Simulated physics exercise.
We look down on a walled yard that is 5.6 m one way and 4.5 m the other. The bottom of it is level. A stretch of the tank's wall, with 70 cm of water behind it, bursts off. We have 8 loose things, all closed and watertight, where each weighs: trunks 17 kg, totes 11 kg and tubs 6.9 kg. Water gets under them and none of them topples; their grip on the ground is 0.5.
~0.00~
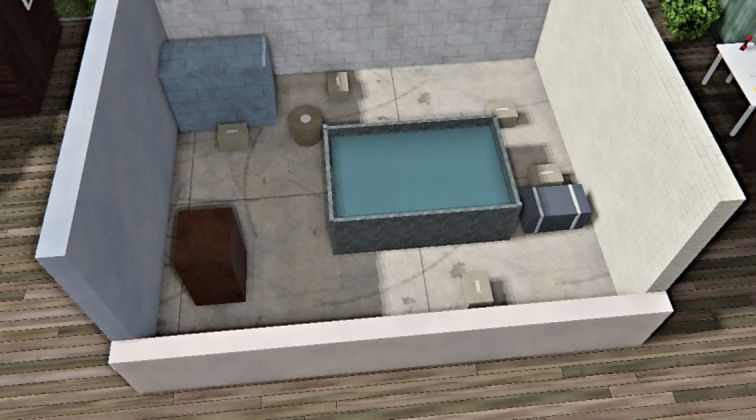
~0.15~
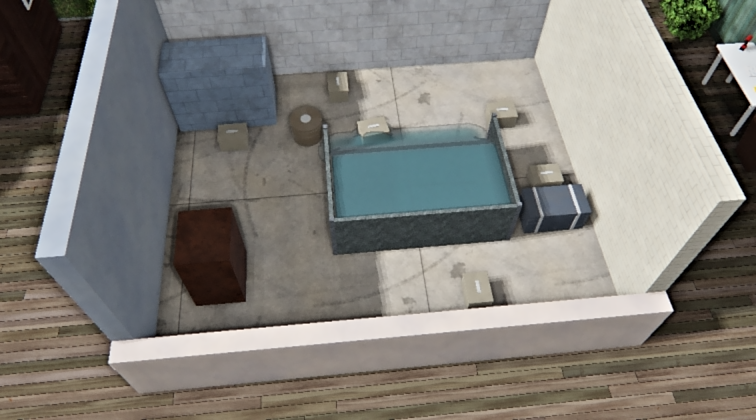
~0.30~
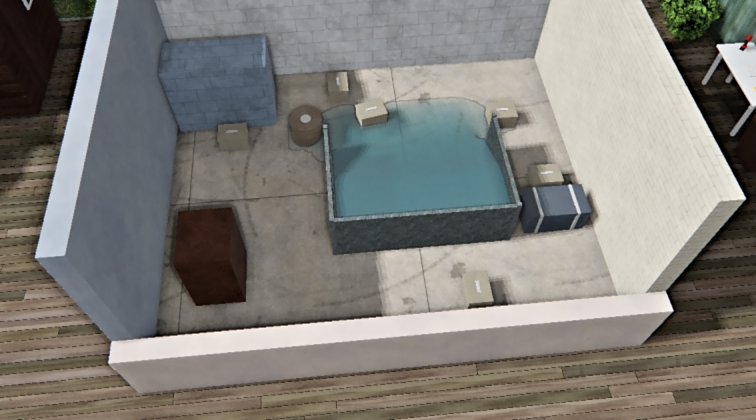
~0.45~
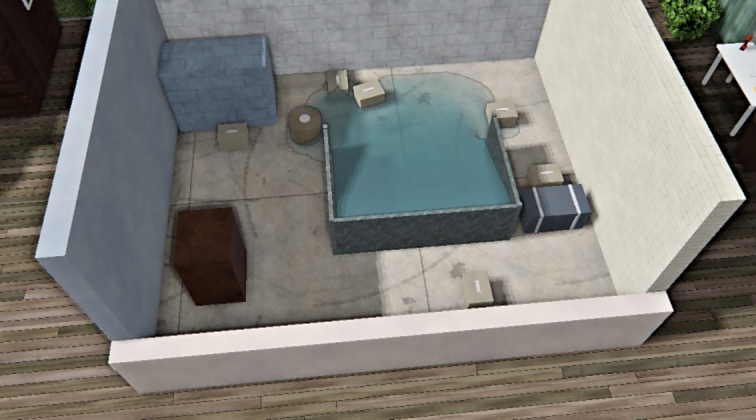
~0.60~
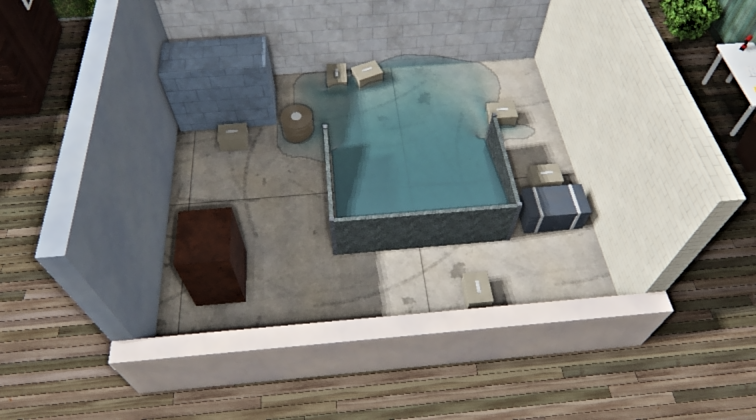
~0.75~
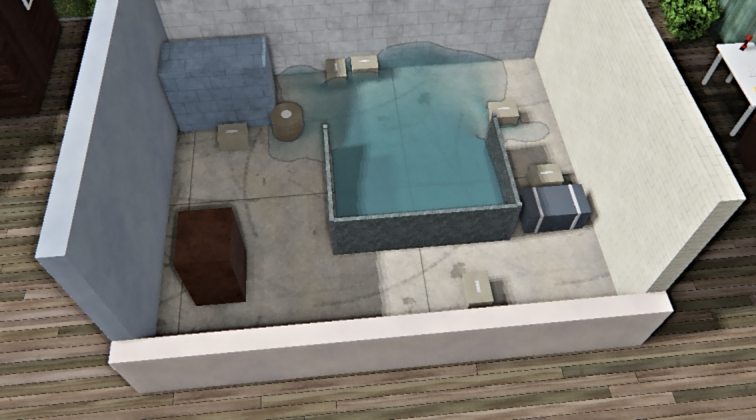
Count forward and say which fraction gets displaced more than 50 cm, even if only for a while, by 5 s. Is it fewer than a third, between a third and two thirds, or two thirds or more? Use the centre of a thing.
The fraction climbs to two thirds or higher.
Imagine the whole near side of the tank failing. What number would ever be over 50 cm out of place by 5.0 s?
So the tally would be 6.
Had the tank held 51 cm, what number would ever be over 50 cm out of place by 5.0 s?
Then the count would be 6.
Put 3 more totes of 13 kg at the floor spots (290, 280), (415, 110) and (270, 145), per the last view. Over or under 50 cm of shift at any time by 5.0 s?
In that order: Under, past it, more.
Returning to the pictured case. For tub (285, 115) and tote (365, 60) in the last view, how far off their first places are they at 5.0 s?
In turn: 300 cm, 60 cm.
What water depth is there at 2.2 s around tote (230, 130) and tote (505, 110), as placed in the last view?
Depth approx. 1 cm / 11 cm.
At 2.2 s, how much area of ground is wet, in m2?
Some 13 m2 of it.
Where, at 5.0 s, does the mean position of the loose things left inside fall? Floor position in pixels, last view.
(361, 217).
After 1.1 s 1 of 8 are over 50 cm from their spots; 2 afloat.
After 2.2 s 3 of 8 are over 50 cm from their spots; 2 afloat.
After 3.5 s 6 of 8 are over 50 cm from their spots; 5 afloat.
After 5.0 s 7 of 8 are over 50 cm from their spots, and 7 have been at some point; 5 afloat.
